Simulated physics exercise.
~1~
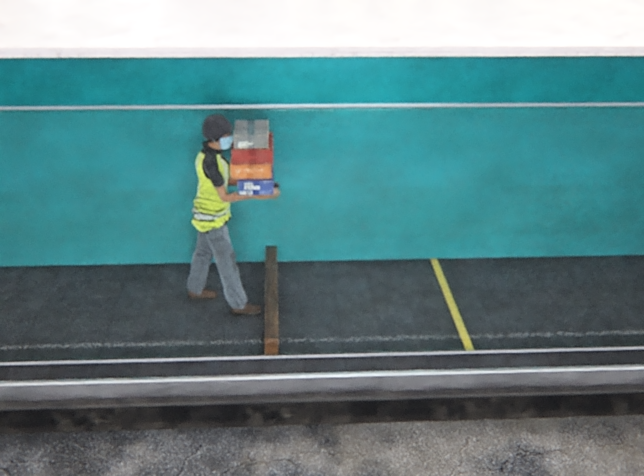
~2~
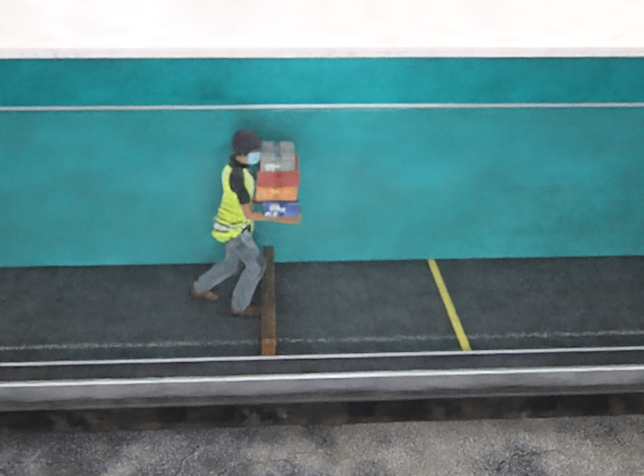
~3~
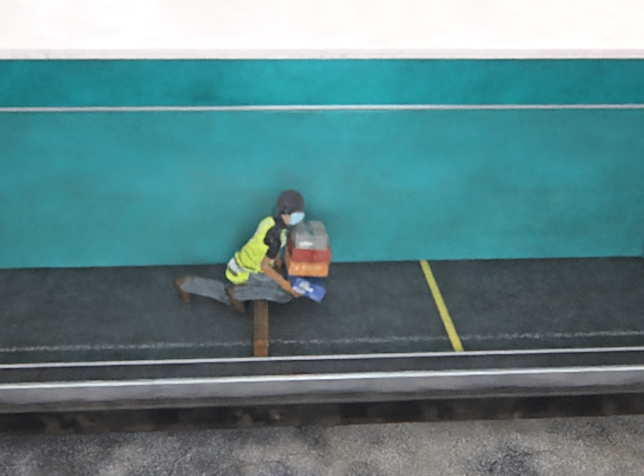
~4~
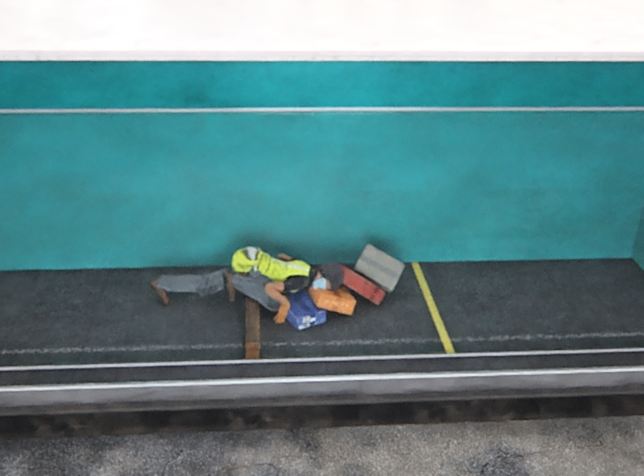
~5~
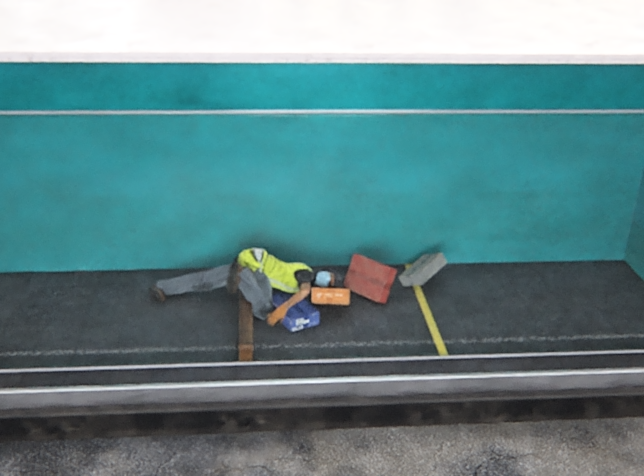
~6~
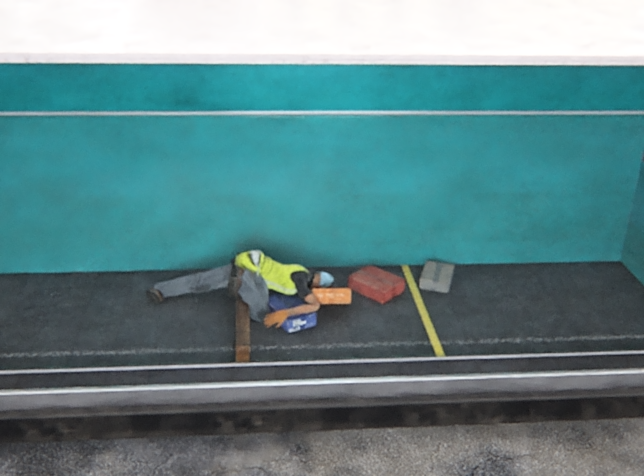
On a dark walkway, a masked porter topples over a rail, spilling boxes; one crosses the yellow line.
